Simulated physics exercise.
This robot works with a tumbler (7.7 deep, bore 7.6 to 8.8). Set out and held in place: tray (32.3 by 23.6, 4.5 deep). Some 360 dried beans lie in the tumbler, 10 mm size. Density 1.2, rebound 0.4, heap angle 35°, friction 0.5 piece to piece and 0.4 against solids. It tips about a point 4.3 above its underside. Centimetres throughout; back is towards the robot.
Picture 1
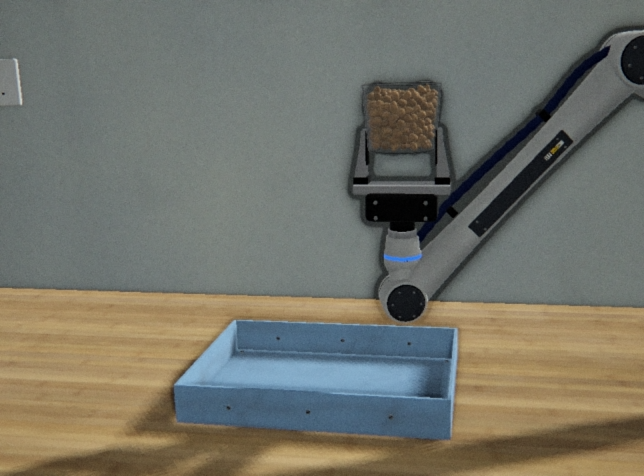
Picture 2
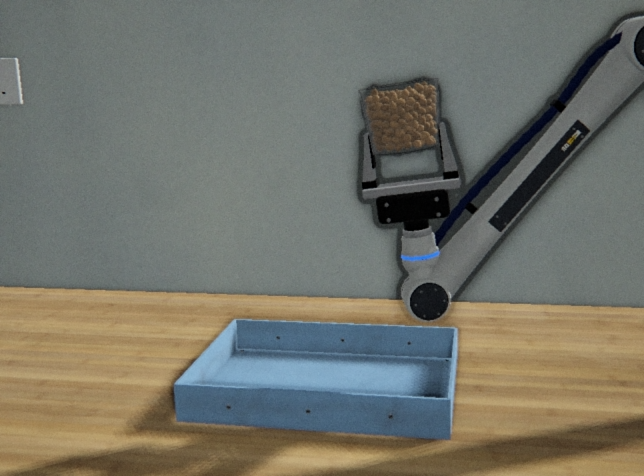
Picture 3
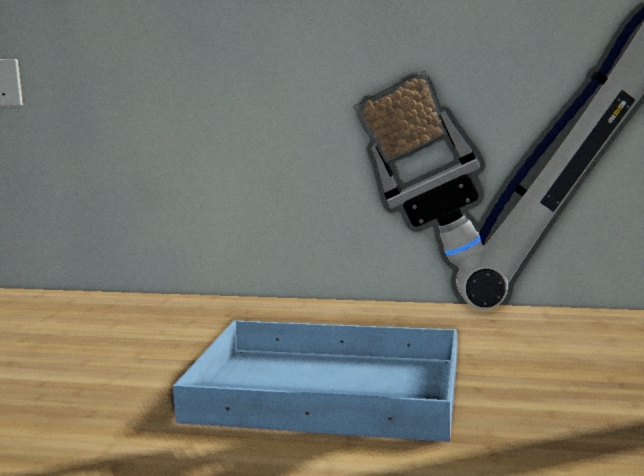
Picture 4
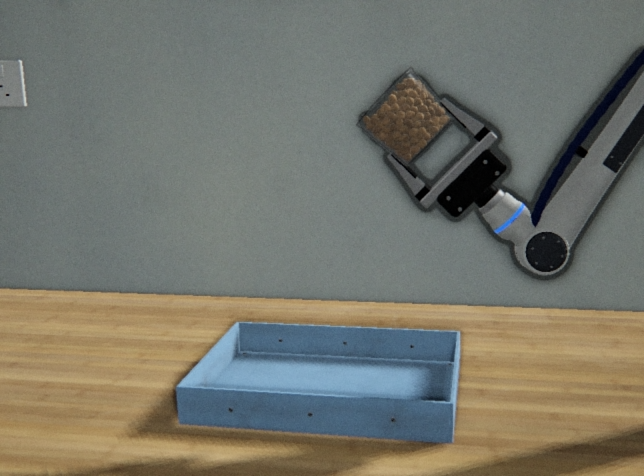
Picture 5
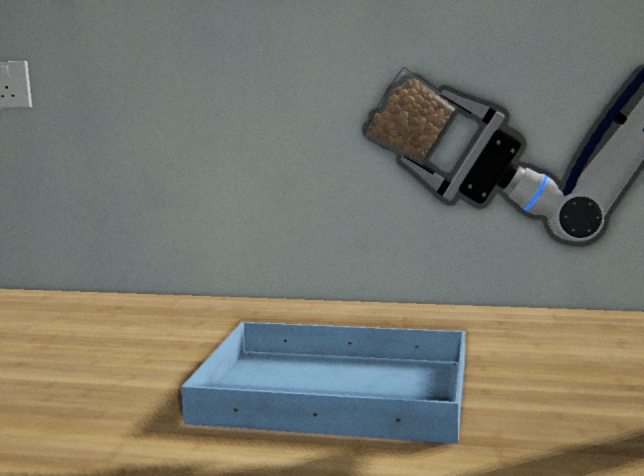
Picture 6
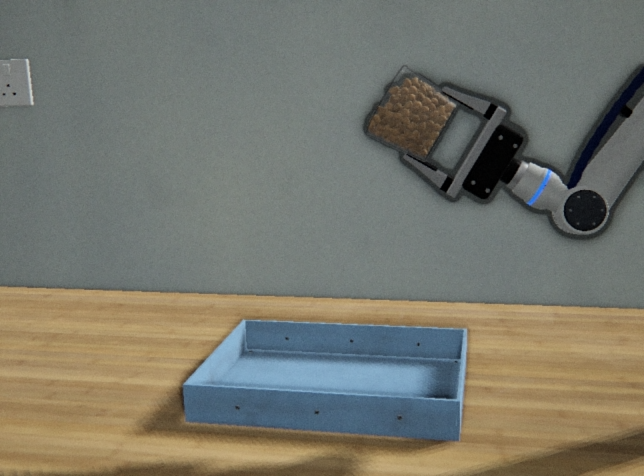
A grey robot arm with a blue ring grips a clear tumbler packed with brown beans, seen from the front against a plain grey-green wall. Below it, an open blue tray sits on a pale wooden table, with a white socket at the upper left. The arm's wrist swings right and upward, tilting the tumbler steadily leftward before slowing, while the view shifts very slightly.
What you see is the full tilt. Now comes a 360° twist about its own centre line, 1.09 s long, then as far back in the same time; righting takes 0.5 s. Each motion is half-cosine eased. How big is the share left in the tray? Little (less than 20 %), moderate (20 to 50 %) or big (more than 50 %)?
A little share, less than 20 %, ends in the tray.
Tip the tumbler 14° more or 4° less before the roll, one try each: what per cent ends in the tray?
Some 45 and 5 per cent.
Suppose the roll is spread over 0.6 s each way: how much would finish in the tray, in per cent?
Then about 5 per cent.
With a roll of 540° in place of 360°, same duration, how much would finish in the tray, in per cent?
In that case some 10 per cent.
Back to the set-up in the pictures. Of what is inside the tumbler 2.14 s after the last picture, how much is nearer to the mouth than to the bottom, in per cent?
Some 45 per cent.
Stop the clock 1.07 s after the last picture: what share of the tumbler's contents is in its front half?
About 55 per cent.
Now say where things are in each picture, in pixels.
In the first picture, tumbler middle at (402, 118), upright; upper third of the load around (402, 100), from x 370 to 435, top at y 90; 358 in the tumbler.
In the second picture, tumbler middle at (402, 118), tipped 7°; upper third of the load around (402, 100), from x 370 to 435, top at y 85.
In the third picture, tumbler middle at (403, 119), tipped 25°; upper third of the load around (405, 103), from x 365 to 440, top at y 85.
In the fourth picture, tumbler middle at (408, 120), tipped 46°; upper third of the load around (409, 104), from x 365 to 445, top at y 80.
In the fifth picture, tumbler middle at (413, 119), tipped 59°; upper third of the load around (413, 102), from x 370 to 450, top at y 85.
In the sixth picture, tumbler middle at (415, 117), tipped 60°; upper third of the load around (415, 101), from x 370 to 450, top at y 80; 358 in the tumbler.
Then, 1.07 s after the last picture, tipped 60°, highest piece 40 above the table; 338 in the tumbler, 17 in the tray, 3 in flight or on a rim.
Then, 2.14 s after the last picture, tipped 60°, highest piece 39 above the table; 324 in the tumbler, 33 in the tray, 1 in flight or on a rim.
Then, 2.88 s after the last picture, upright, highest piece 40 above the table; 316 in the tumbler, 42 in the tray.
Then, 3.58 s after the last picture, upright, highest piece 40 above the table; 316 in the tumbler, 42 in the tray.
Final count, 316 in the tumbler, 42 in the tray. That is 12 % in the tray.
